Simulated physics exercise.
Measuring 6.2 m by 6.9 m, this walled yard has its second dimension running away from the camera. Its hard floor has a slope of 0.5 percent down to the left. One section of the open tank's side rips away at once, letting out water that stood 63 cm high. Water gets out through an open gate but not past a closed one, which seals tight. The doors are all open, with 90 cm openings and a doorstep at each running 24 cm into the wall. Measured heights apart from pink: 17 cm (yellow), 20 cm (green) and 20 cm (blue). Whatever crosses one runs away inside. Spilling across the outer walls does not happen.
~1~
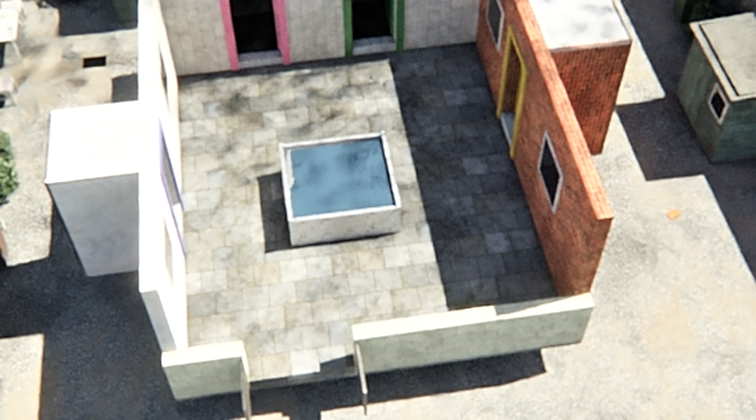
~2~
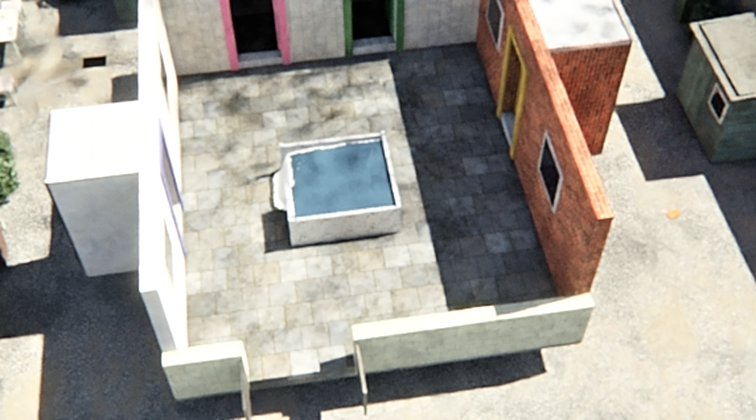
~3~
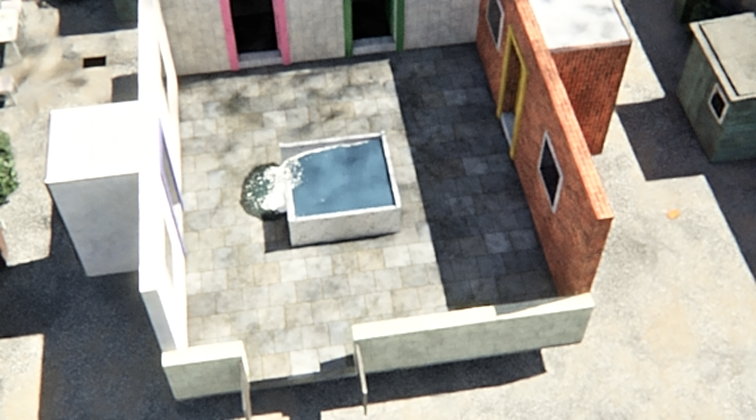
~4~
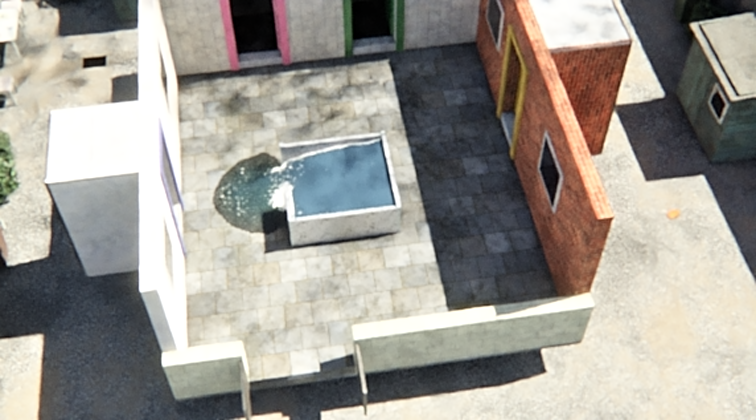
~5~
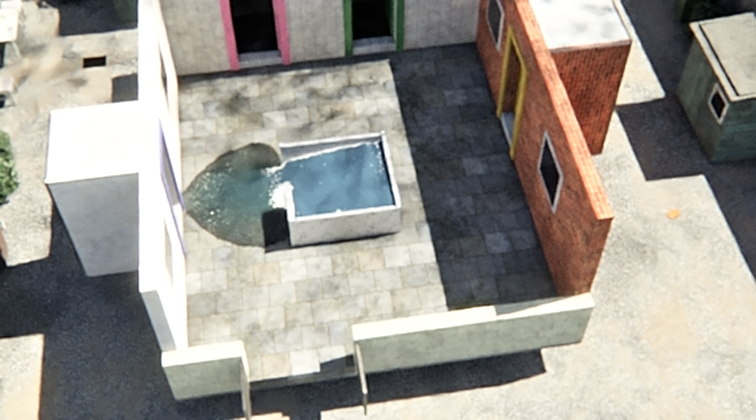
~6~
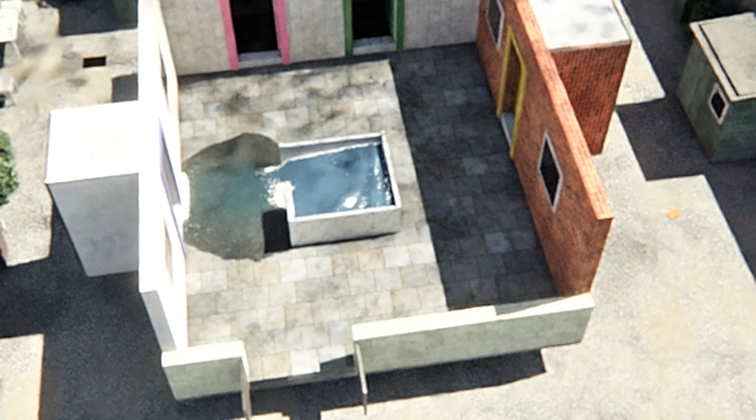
Water bursting from the left side of an open tank in a walled yard, spreading leftward across the paved floor.
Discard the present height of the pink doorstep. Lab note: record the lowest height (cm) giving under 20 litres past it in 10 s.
Lowest height: 6.5 cm.
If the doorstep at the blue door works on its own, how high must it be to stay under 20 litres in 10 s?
Blue door, minimum about 22 cm.
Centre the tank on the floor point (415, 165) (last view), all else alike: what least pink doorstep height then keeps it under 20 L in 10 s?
In this case, 7.5 cm or so.
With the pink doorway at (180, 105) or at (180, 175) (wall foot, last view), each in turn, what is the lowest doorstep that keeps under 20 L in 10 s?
About 10.5 cm for the first and 23 cm for the second.
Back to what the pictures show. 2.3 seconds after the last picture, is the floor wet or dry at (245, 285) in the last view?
At that moment it's submerged.
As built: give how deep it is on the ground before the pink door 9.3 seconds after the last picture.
Lab note: Depth approx. 5.5 cm.
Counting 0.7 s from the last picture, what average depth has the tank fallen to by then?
About 43 cm.
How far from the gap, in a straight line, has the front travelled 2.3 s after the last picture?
4.0 m.
Then, 0.7 s after the last picture water covers 15 % of the floor, deepest (32 cm) near (281, 188); it has not reached the pink door.
Then, 2.3 s after the last picture water covers 30 % of the floor, deepest (26 cm) near (177, 83); 10 cm at the pink door, 0 litres in over its 17 cm doorstep.
Then, 9.3 s after the last picture water covers 95 % of the floor, deepest (8 cm) near (178, 96); 5 cm at the pink door, 0 litres in over its 17 cm doorstep.
At the pink door as built, the water peaked near 11 cm, 2.7 s after the last picture.
With a doorstep of 6 cm, 26 litres would have come in within the 10 s; with 8 cm, 10 litres. So under 20 litres takes about 6.5 cm.
